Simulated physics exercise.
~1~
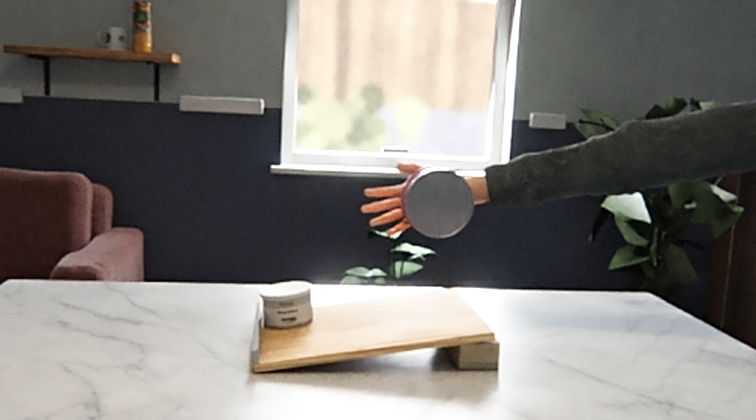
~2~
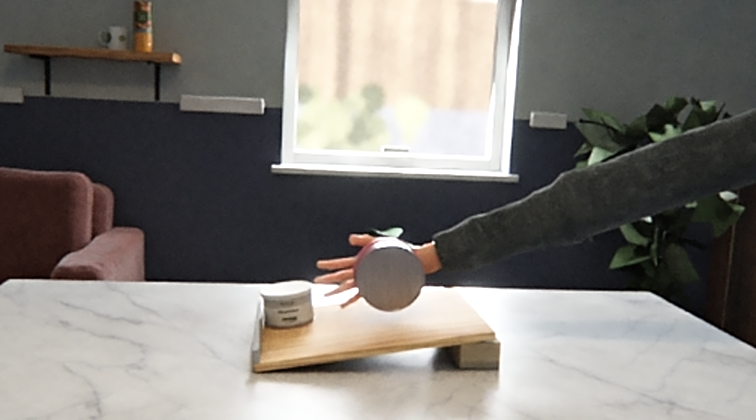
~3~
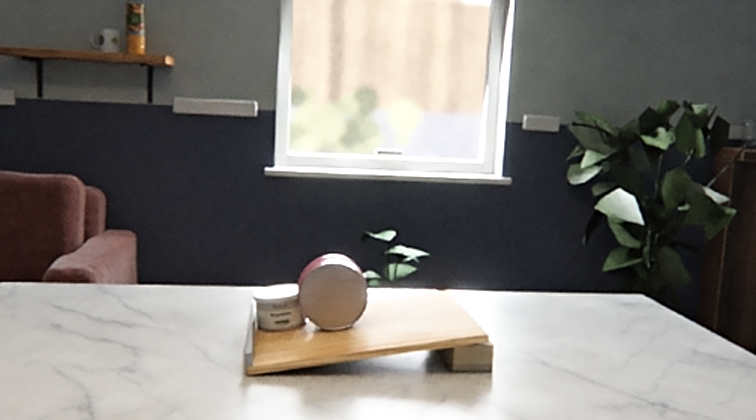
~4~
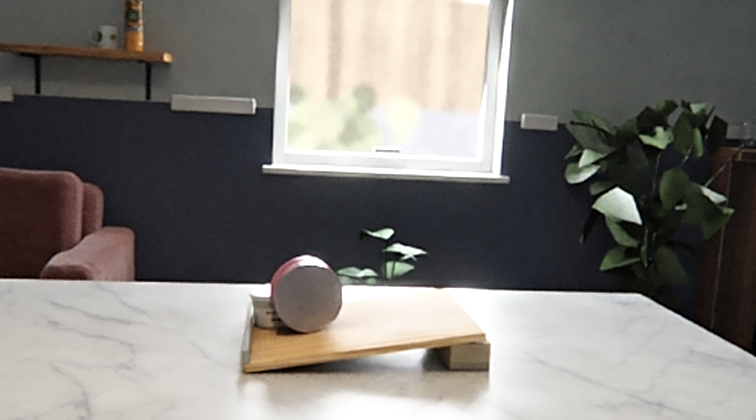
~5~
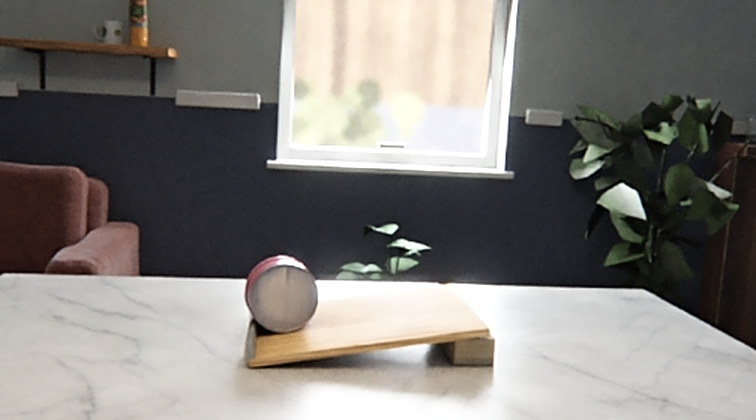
A pink tub lying on its side was lowered by a hand onto a sloping wooden board, and once the hand let go it rolled left down the slope, ending at the low end in front of a small white tub, hiding it from view.
